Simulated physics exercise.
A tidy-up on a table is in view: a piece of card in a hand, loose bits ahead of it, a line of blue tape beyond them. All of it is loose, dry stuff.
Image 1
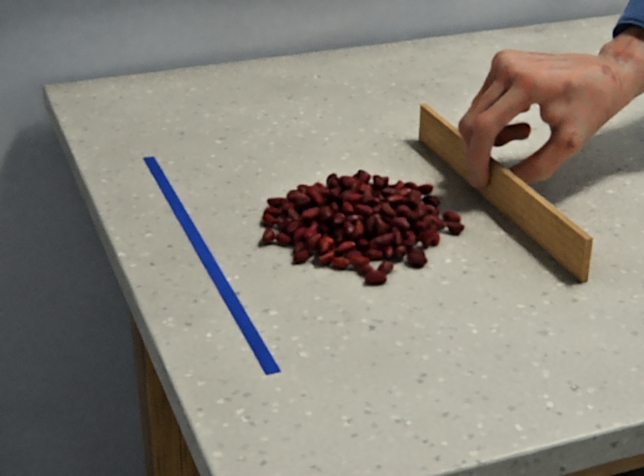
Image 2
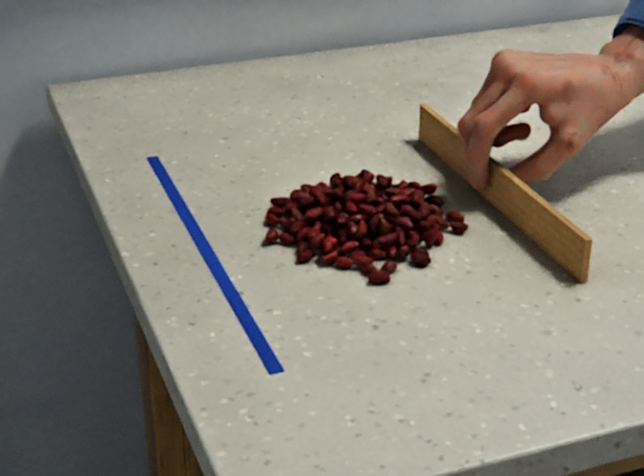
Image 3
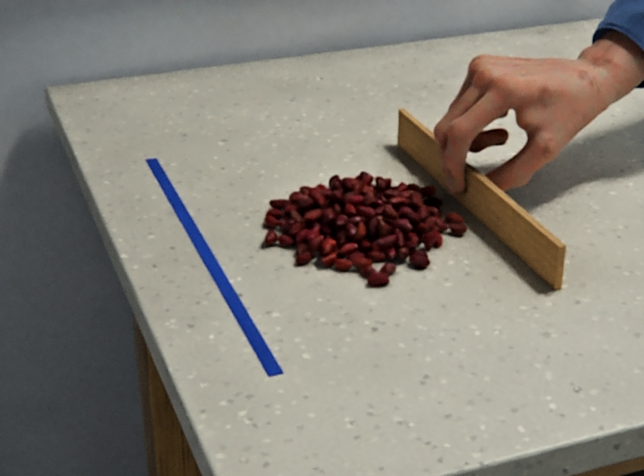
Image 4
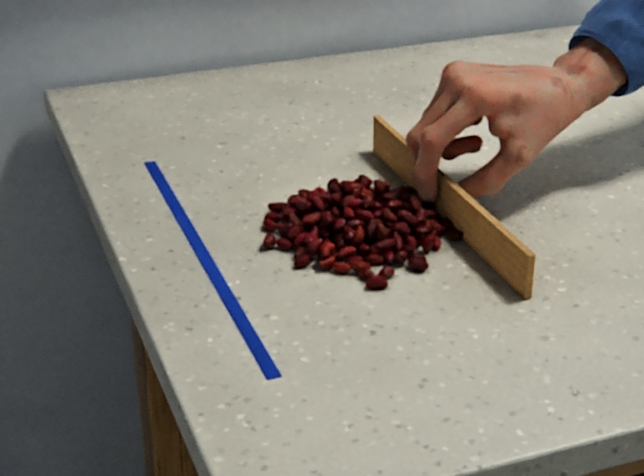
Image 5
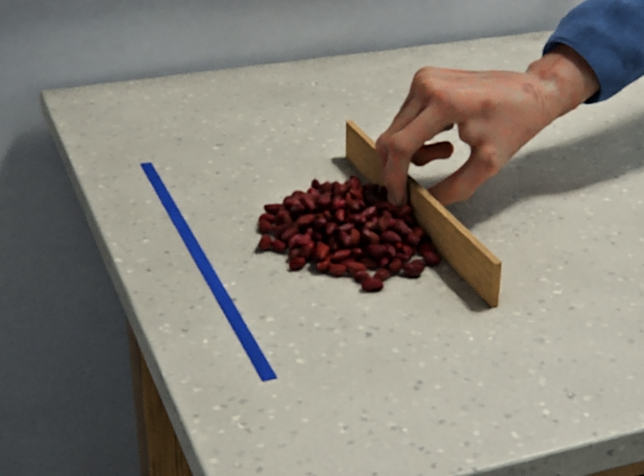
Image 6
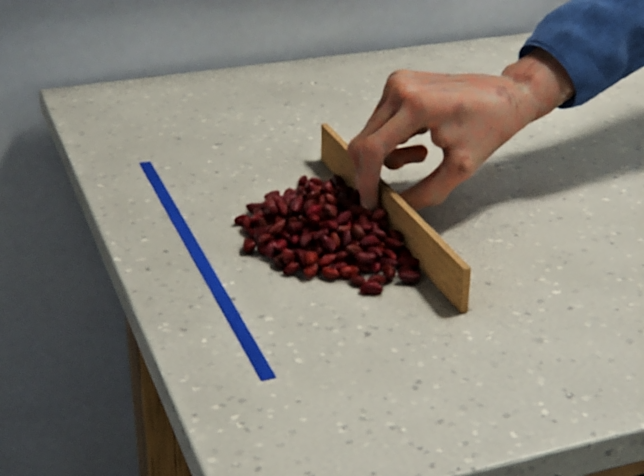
A hand sliding a thin wooden strip leftward across a speckled tabletop, pushing a pile of dark red beans nearer blue tape.
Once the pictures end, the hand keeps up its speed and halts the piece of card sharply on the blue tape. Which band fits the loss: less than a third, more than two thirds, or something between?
Expected result: A middle part, one third to two thirds.
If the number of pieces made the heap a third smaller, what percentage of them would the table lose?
Result: Near 30 %.
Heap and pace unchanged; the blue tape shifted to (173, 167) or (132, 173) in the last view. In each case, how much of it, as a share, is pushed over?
Case one: Around 20 percent; case two: 60 percent.
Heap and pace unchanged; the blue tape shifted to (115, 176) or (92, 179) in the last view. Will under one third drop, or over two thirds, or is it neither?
For the first place it's over two thirds, and for the second it's more than two thirds.
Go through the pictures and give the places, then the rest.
In the first picture, piece of card near (573, 246), at rest; blue tape near (153, 166), about a palm's width from the edge; edge at (121, 267); the heap near (364, 215), kidney beans.
In the second picture, piece of card near (572, 247).
In the third picture, piece of card near (547, 254); the heap near (366, 217).
In the fourth picture, piece of card near (517, 263).
In the fifth picture, piece of card near (484, 270); the heap near (354, 223), near a third pushed along.
In the sixth picture, piece of card near (454, 276); blue tape near (150, 171); edge at (117, 272); the heap near (329, 227), all but a few pushed along.
Shortly afterwards, piece of card still moving, near (287, 202); heap all on the table, its front near (158, 261).
Next, piece of card stopped at the blue tape; heap near a quarter over the edge.
Some moments later, piece of card stopped at the blue tape; heap near a third over the edge.
In the end, piece of card stopped at the blue tape; heap near half over the edge.
